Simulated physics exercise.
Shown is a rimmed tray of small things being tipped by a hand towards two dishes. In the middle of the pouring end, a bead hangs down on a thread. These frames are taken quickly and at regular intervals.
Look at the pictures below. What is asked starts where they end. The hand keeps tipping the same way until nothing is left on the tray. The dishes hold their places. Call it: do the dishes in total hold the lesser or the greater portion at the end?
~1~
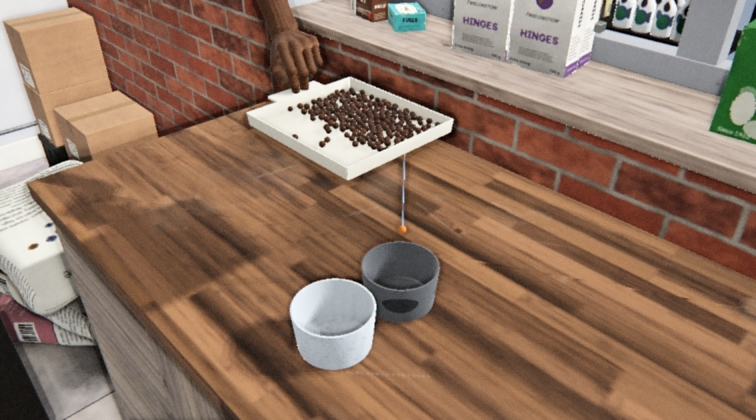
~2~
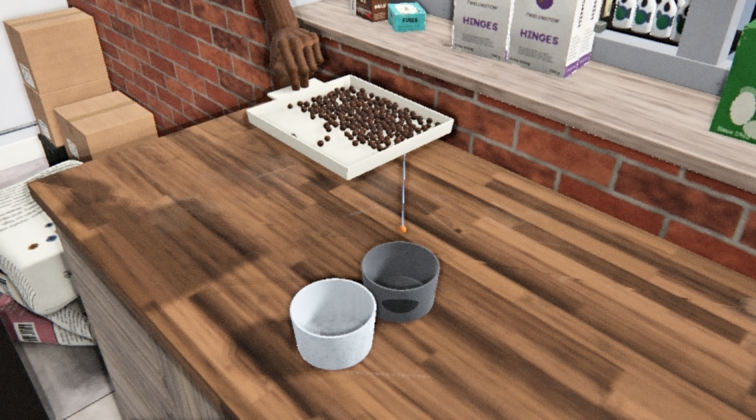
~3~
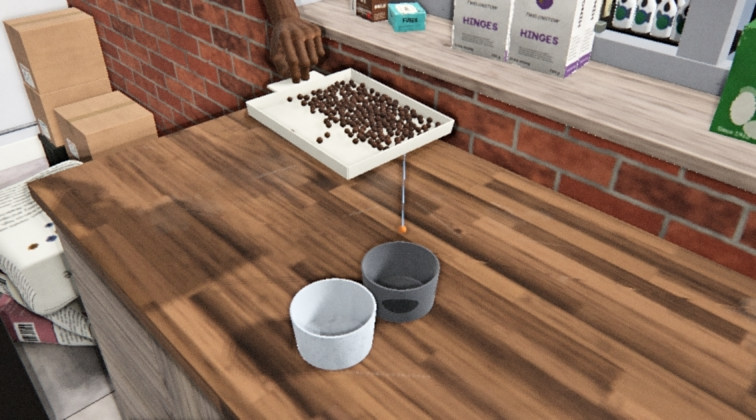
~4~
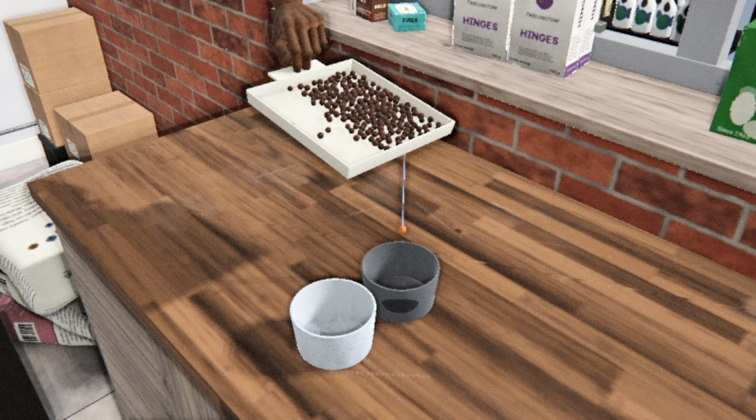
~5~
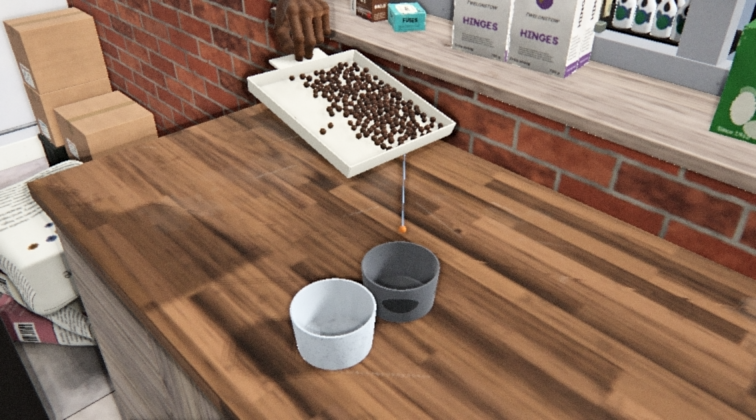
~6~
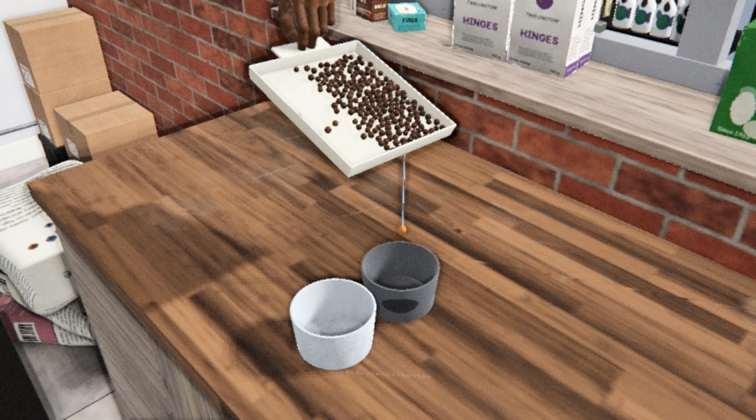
In total they hold the lesser portion.
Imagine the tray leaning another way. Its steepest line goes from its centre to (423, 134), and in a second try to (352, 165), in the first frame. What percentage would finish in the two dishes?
In turn 0 and 20 in a hundred.
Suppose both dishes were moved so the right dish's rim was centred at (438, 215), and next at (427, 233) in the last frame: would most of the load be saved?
In the first position shy of half, in the second shy of half.
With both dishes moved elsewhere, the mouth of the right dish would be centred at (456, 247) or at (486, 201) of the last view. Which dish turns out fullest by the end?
The one at right the first time, the one at left the second.
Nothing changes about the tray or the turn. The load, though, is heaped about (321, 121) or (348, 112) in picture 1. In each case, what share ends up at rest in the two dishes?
In order, 30 % then 20 %.
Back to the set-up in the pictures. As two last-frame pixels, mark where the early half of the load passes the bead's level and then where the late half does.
I'd say around (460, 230) at first, then around (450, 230).
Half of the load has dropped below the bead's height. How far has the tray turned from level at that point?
Near 105 degrees.
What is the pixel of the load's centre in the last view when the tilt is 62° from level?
I'd put the middle close to (412, 114).
Just after the last frame, tray tipped steeply; almost all on the tray; just a few in the air.
A moment on, tray tipped right over; roughly a third on the tray; about a tenth in the right dish; roughly a quarter outside both; roughly a third in the air.
Further on, tray tipped past a quarter turn; roughly a quarter in the right dish; the larger part outside both.
When it is over, tray tipped past a quarter turn; not one in the left dish; roughly a quarter in the right dish; the larger part outside both.
